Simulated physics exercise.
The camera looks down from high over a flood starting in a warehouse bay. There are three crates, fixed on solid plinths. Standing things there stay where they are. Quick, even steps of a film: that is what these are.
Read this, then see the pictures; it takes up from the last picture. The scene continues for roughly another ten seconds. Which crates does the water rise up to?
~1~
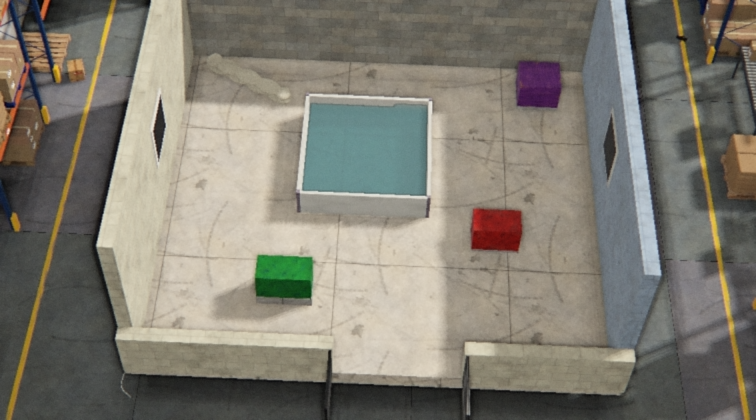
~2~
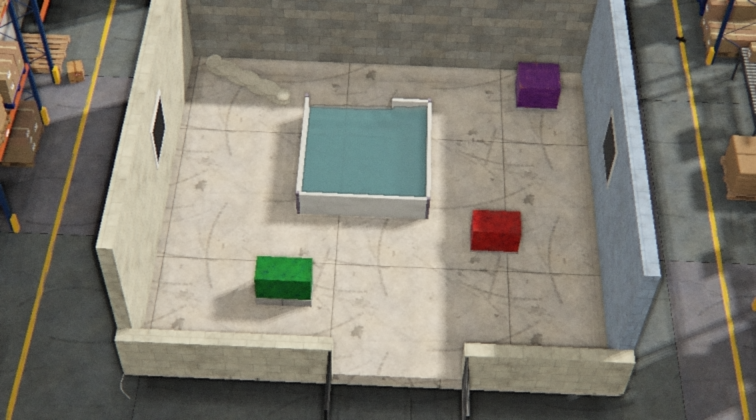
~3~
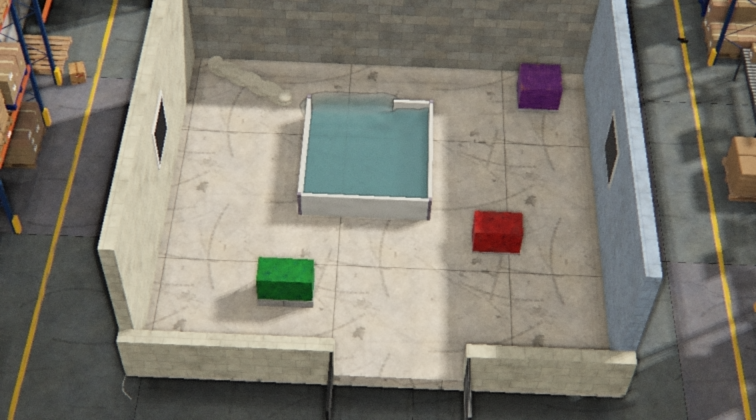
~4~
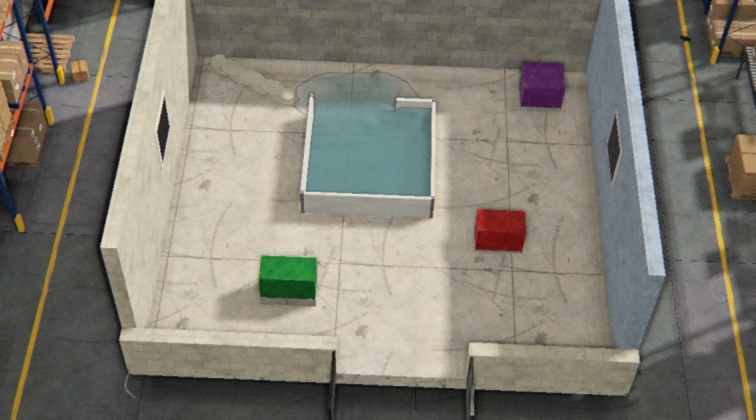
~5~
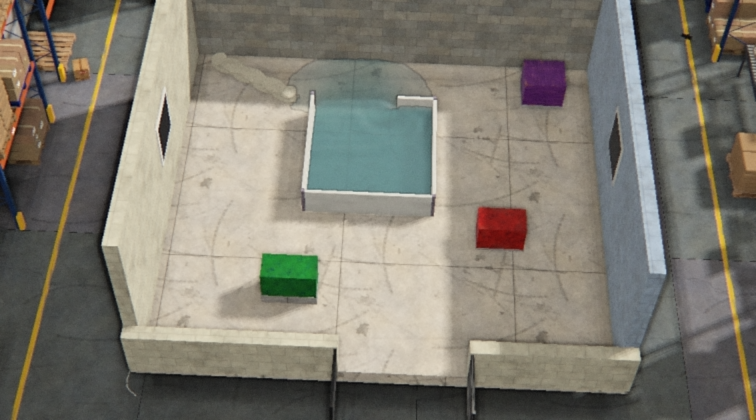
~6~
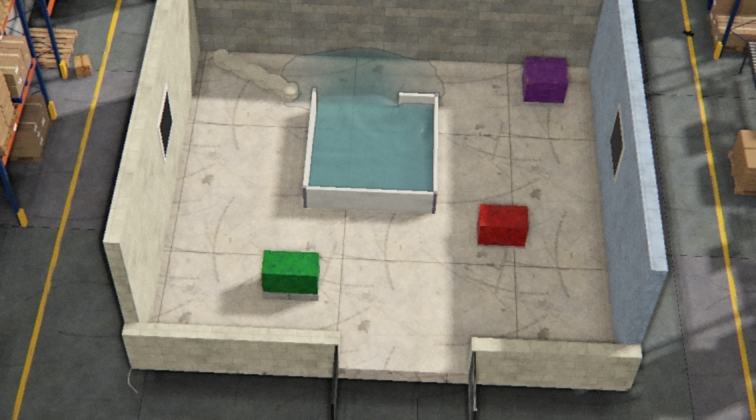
In order: The purple crate ends up wet. The red crate ends up wet. The green crate ends up dry.
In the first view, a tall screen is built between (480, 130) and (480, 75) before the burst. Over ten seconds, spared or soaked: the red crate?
Red crate: Flooded.
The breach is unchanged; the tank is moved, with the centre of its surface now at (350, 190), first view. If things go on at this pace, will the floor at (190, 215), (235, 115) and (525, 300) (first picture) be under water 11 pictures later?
The first spot is not reached, the second inundated, and the third not reached.
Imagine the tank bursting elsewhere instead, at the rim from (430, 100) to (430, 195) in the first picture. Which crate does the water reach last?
Answer: The green one.
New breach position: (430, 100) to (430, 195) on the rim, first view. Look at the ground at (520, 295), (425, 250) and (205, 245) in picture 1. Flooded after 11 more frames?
One by one, they turn out not soaked, not soaked and not soaked.
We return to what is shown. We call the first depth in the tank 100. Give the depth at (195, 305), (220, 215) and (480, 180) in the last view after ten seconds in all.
At the three places, in the order asked: Around 14, 6 and 6 per cent.
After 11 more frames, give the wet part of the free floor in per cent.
About 15 per cent.
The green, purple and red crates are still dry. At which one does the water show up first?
That would be the one in purple.
A moment on, water covers 10 % of the floor; the purple crate not reached, the red crate not reached, the green crate not reached.
Next, water covers 15 % of the floor; the purple crate water round its plinth, the red crate not reached, the green crate not reached.
Then, water covers 35 % of the floor; the purple crate water round its plinth, the red crate not reached, the green crate not reached.
Later, water covers 65 % of the floor; the purple crate water round its plinth, the red crate water round its plinth, the green crate water round its plinth.
In the end, water covers 90 % of the floor; the purple crate was topped, the red crate was topped, the green crate stayed above the water.
